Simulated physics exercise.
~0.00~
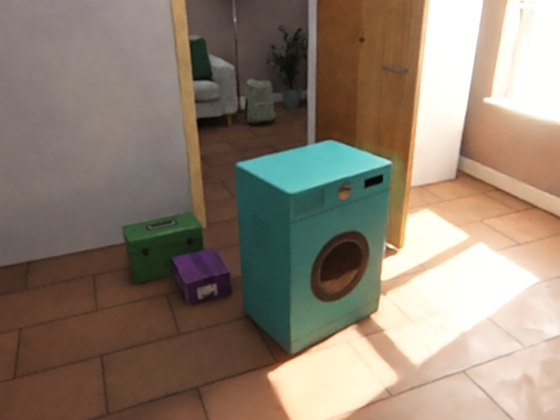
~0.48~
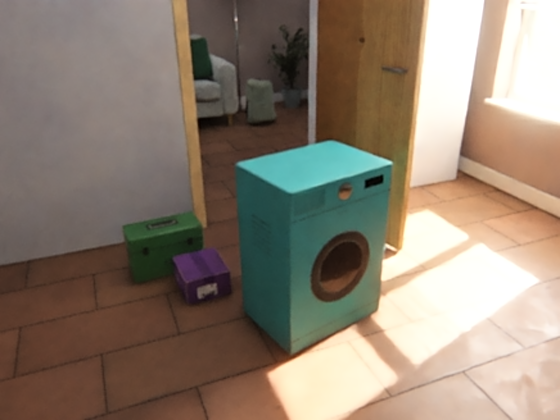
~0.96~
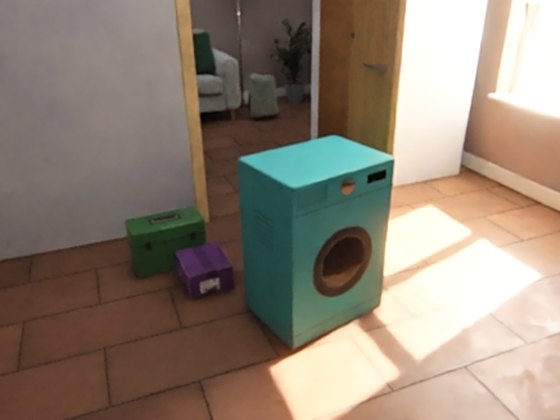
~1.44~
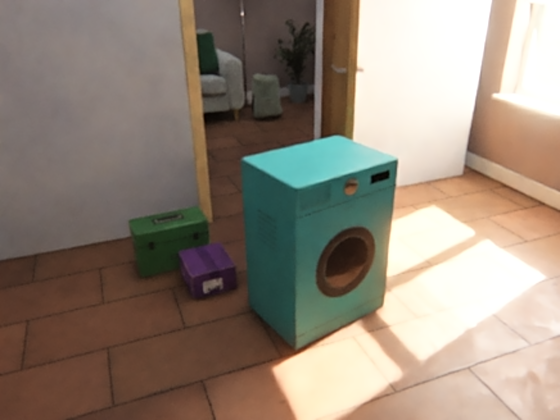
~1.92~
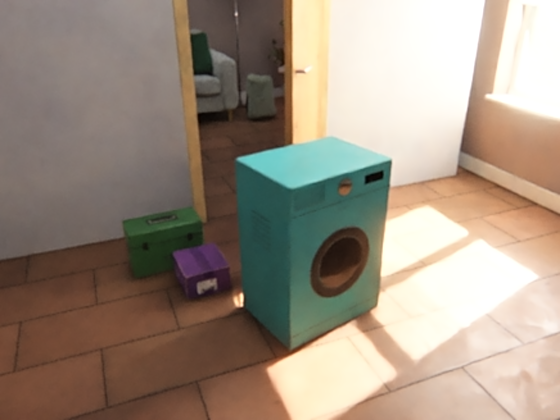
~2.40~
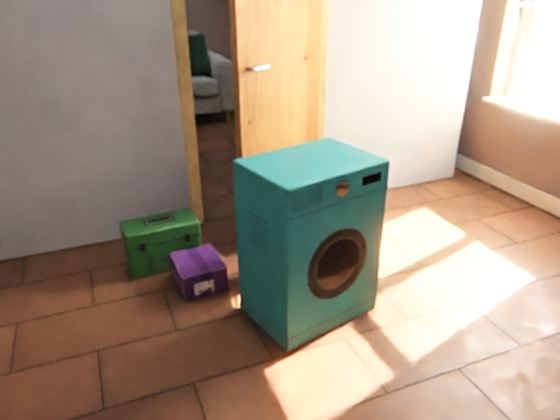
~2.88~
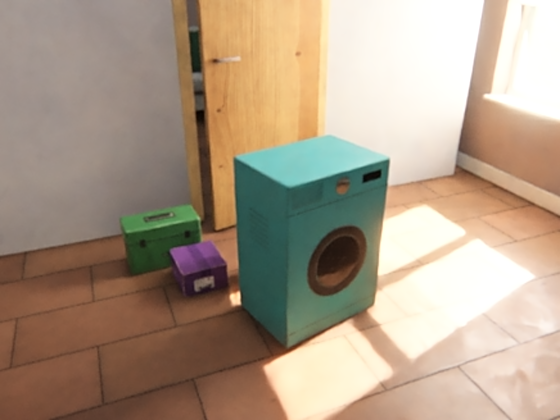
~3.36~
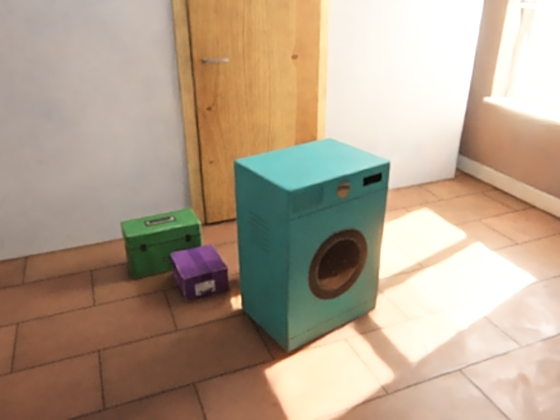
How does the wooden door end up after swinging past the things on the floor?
The door swings all the way to its frame and ends fully closed, with the washing machine, toolbox and parcel still in their places.
